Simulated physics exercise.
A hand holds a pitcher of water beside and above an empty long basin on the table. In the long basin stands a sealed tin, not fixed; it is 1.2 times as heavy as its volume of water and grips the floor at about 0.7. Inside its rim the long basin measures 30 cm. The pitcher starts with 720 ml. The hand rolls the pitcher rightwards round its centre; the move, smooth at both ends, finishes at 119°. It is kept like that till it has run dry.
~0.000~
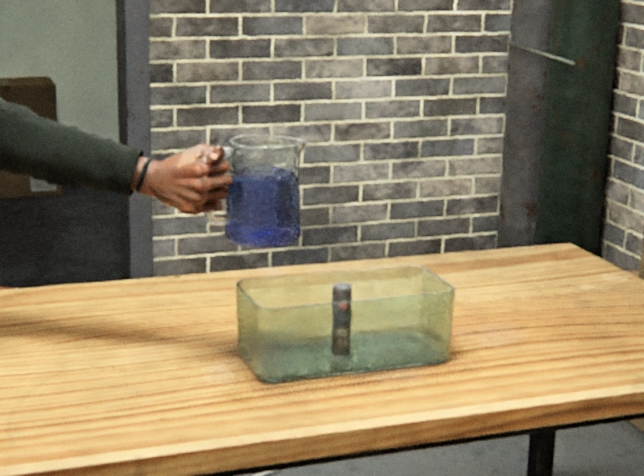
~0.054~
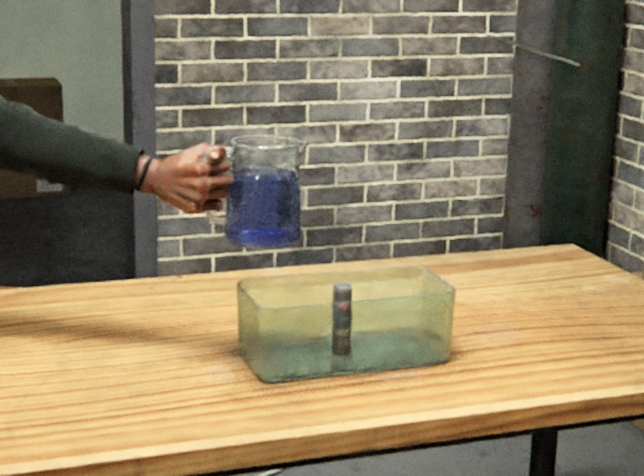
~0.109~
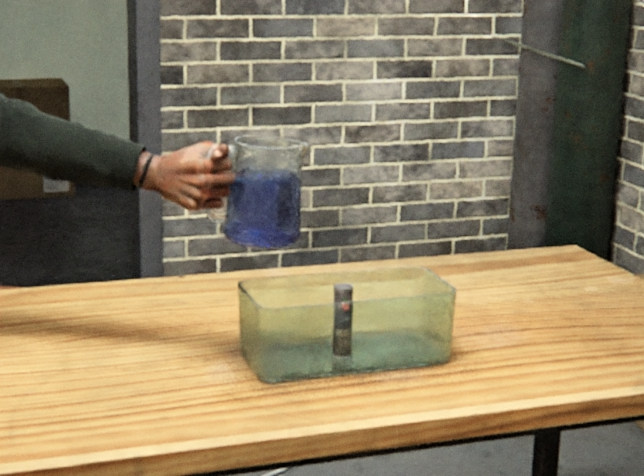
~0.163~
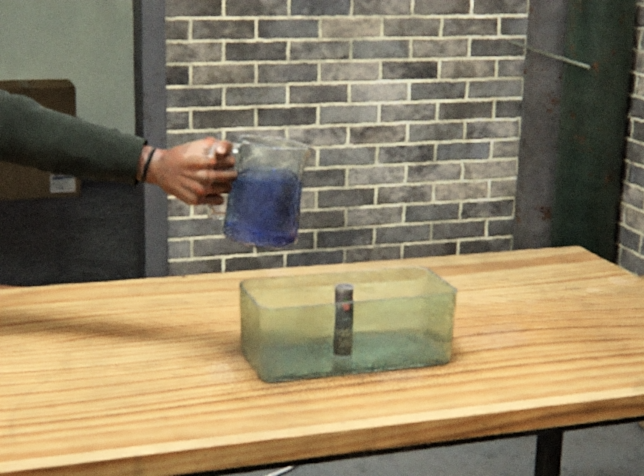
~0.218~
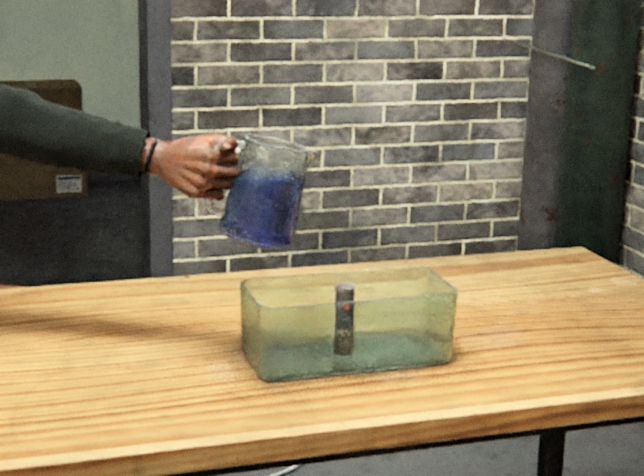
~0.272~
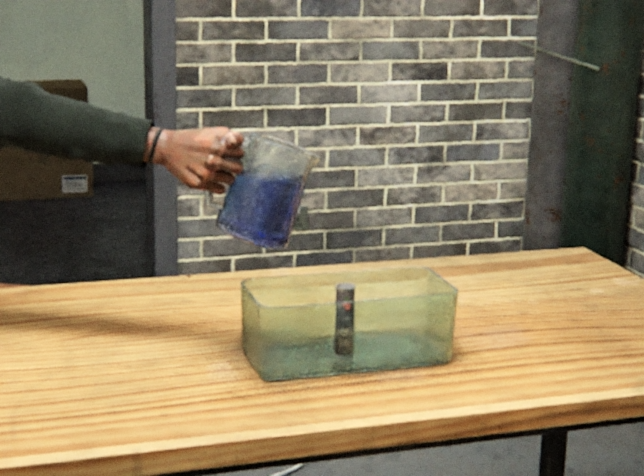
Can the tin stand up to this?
It goes over.
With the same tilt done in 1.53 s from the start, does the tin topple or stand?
The tin falls.
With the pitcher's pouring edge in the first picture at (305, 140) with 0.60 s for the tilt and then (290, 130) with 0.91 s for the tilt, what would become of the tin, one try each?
First it topples; then it topples.
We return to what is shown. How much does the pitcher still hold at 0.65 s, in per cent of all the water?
Near 88 in a hundred.
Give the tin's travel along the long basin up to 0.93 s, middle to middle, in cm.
Some 0 cm.
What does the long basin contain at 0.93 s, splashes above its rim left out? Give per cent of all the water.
About 50 per cent.
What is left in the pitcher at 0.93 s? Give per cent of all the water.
Some 26 per cent.
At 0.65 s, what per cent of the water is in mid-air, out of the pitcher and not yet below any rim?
About 12 per cent.
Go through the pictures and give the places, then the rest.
It leans 0°; its right rim is at (306, 141); the water meets the walls at (231, 175) and (293, 172); the long basin's rim runs from (247, 296) to (439, 279); the tin's top is at (342, 289), in the first picture.
It leans 1°; its right rim is at (307, 142); the water meets the walls at (232, 175) and (294, 171), in the second picture.
It leans 3°; its right rim is at (310, 144); the water meets the walls at (233, 175) and (295, 172), in the third picture.
It leans 7°; its right rim is at (314, 147); the water meets the walls at (234, 175) and (298, 173), in the fourth picture.
It leans 12°; its right rim is at (318, 152); the water meets the walls at (235, 177) and (299, 173), in the fifth picture.
It leans 19°; its right rim is at (321, 158); the water meets the walls at (232, 182) and (303, 173), in the sixth picture.
Then, 0.65 s in, the tilt is 83° and 88 per cent is still to pour; the tin stands where it began.
Then, 0.93 s in, the tilt is 116° and 26 per cent is still to pour; the tin stands where it began.
Then, 1.22 s in, the tilt is 119° and 1 per cent is still to pour; the tin leans 51°.
Then, 1.54 s in, the tilt is 119° and 0 per cent is still to pour; the tin lies on its side.
Finally, the tin lies on its side.
